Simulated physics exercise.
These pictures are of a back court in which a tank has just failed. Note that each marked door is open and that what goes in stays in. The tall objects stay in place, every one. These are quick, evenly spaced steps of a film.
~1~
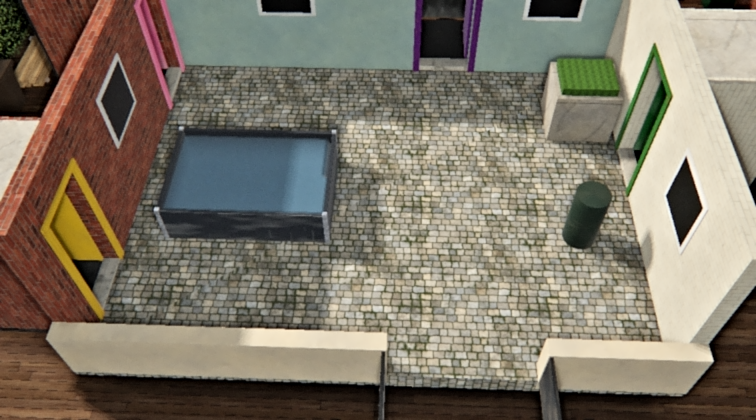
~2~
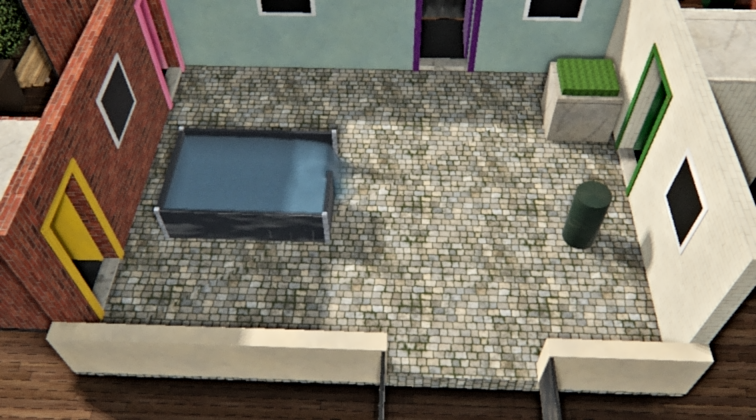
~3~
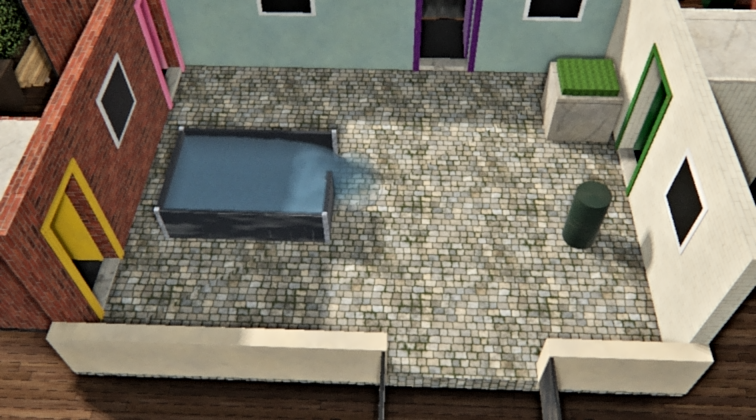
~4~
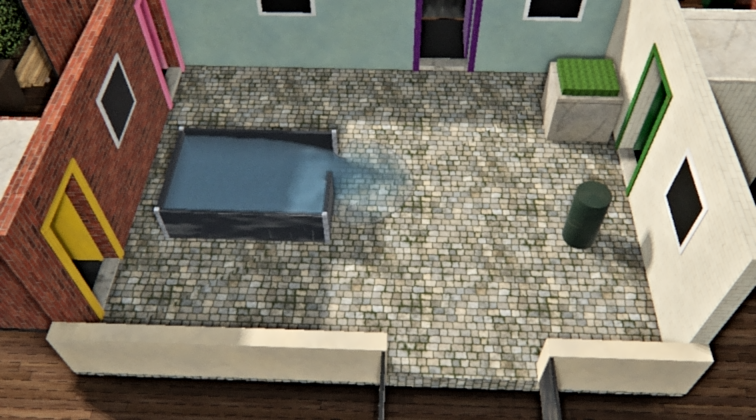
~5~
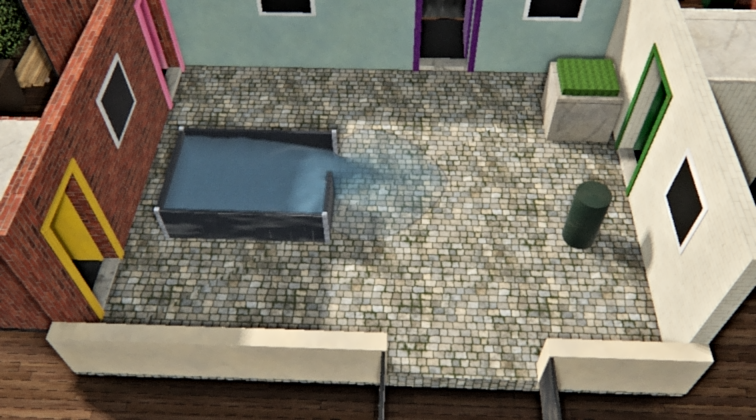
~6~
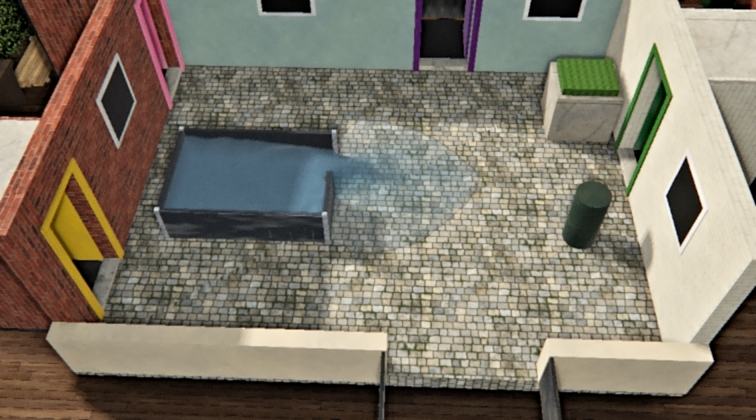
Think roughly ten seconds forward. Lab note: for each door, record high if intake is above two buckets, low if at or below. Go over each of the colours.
Pink door: Low; purple door: Low; green door: High; yellow door: Low.
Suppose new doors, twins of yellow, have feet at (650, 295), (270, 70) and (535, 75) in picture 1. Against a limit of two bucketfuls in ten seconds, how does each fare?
In order, the new doors go: Overshoots, undershoots, overshoots.
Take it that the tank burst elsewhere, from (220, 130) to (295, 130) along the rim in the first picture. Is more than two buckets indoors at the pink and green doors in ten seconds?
The pink door ends up above, while the green door falls short.
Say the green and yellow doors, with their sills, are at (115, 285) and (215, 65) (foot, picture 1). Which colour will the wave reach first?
Answer: The purple one.
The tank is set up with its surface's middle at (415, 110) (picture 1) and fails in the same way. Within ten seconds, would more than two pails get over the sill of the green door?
Then: Green holds.
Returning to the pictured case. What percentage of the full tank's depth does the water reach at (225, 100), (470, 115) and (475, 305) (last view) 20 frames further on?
Going in order, roughly 0, 4 and 2 %.
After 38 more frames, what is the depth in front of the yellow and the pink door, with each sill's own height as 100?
About 0 and 0 %.
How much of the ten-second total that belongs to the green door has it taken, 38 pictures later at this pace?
I get 85 per cent.
A moment on, water covers 25 % of the floor; the pink door not reached, the purple door not reached, the green door not reached, the yellow door not reached.
Next, water covers 40 % of the floor; the pink door not reached, the purple door wet at the sill, nothing in, the green door wet at the sill, nothing in, the yellow door not reached.
Then, water covers 50 % of the floor; the pink door not reached, the purple door wet at the sill, nothing in, the green door over two buckets in, the yellow door not reached.
Later, water covers 50 % of the floor; the pink door not reached, the purple door wet at the sill, nothing in, the green door far over two buckets in, the yellow door not reached.
In the end, water covers 80 % of the floor; the pink door wet at the sill, nothing in, the purple door wet at the sill, nothing in, the green door far over two buckets in, the yellow door not reached.
